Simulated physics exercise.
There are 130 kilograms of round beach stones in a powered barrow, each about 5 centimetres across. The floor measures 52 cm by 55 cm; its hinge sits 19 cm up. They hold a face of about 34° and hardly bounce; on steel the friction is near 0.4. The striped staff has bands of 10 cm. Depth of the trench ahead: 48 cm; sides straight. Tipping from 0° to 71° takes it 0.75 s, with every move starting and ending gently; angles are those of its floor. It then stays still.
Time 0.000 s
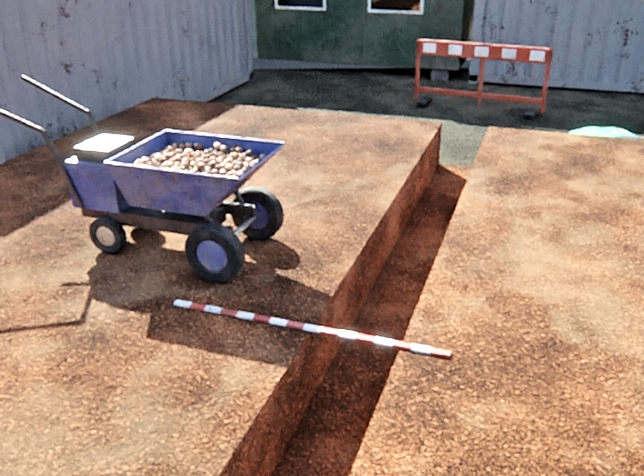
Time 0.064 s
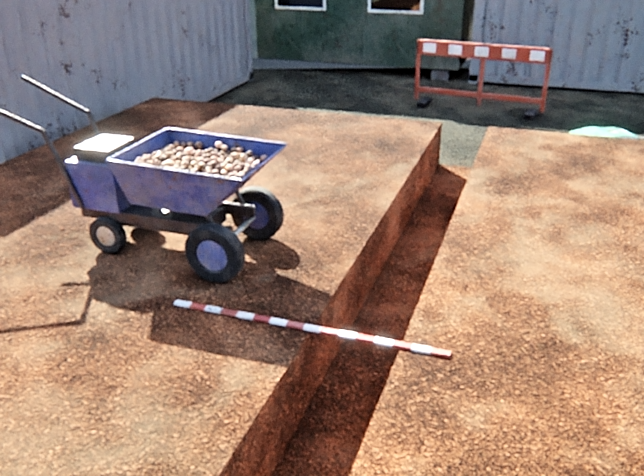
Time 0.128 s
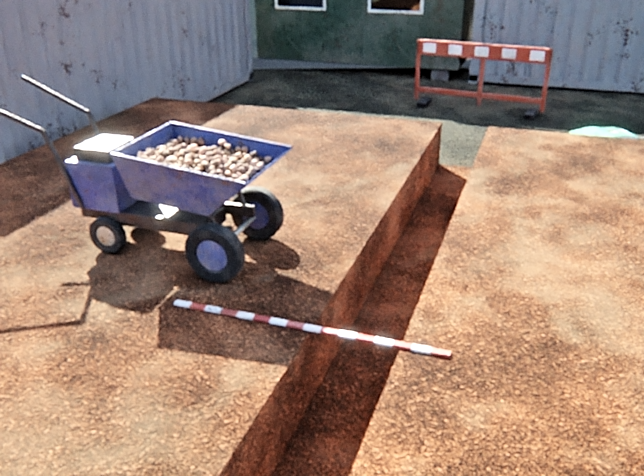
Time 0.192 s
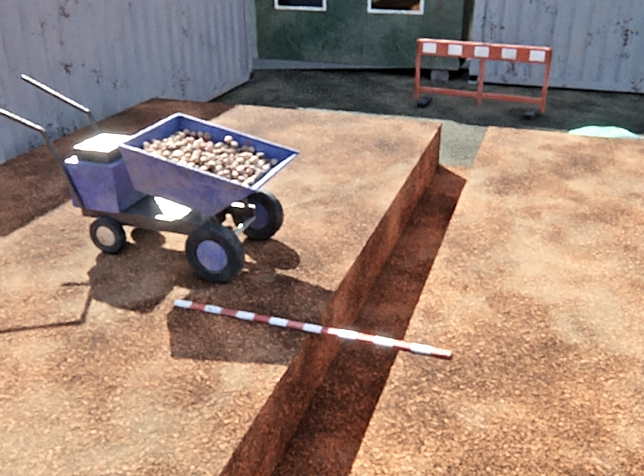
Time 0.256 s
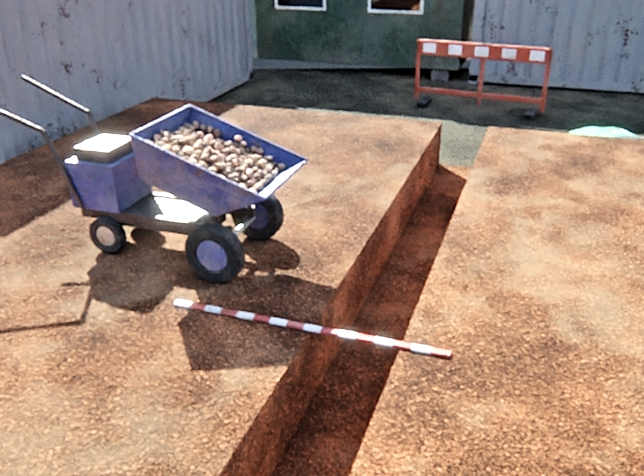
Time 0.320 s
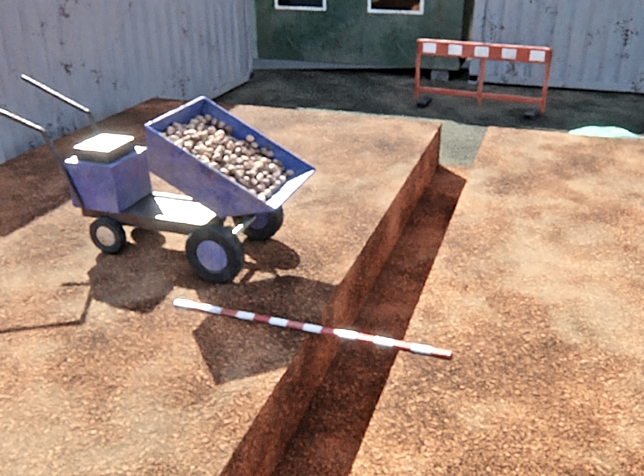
A small blue dumper's tray, loaded with pale round stones, tilted steadily down toward the right, its back end lifting off the frame, while the wheels stayed still beside a trench crossed by a red-and-white pole.
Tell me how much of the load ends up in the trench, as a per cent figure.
Some 88 per cent ends up in the trench.
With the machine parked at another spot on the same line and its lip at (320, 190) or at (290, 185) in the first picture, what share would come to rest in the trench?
First place roughly 40%, second roughly 85%.
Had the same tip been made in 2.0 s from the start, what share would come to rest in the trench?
It would come to roughly 85 per cent.
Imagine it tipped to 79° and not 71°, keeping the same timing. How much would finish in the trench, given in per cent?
It would be close to 75 percent.
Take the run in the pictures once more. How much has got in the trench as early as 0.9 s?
By then, around 25 percent.
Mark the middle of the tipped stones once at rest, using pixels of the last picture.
Look at roughly (386, 339).
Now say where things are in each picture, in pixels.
The tray is at 0°, its lip at (239, 180); the top of the load is at (202, 155), in the first picture.
The tray is at 1°, its lip at (241, 181); the top of the load is at (197, 153); the stones move at 0.3 m/s on average, in the second picture.
Lip at (247, 185), floor tilted 6°, highest stones at (178, 150); the stones move at 0.7 m/s on average, in the third picture.
Lip at (255, 191), floor tilted 12°, highest stones at (177, 141); the stones move at 0.9 m/s on average, in the fourth picture.
Lip at (265, 199), floor tilted 19°, highest stones at (184, 132); the stones move at 1.1 m/s on average, in the fifth picture.
Lip at (275, 210), floor tilted 28°, highest stones at (194, 124); the stones move at 1.2 m/s on average, in the sixth picture.
After 0.6 s the floor is at 60°; 100 % in the tray; the foremost stones are at (297, 230).
After 0.9 s the floor is at 71°; 63 % in the tray, 14 % short of the trench, 23 % in the trench; the foremost stones are at (373, 299).
After 1.2 s the floor is at 71°; 8 % in the tray, 15 % short of the trench, 77 % in the trench; the foremost stones are at (421, 329).
After 3.2 s the floor is at 71°; 0 % in the tray, 12 % short of the trench, 88 % in the trench; the foremost stones are at (416, 342).
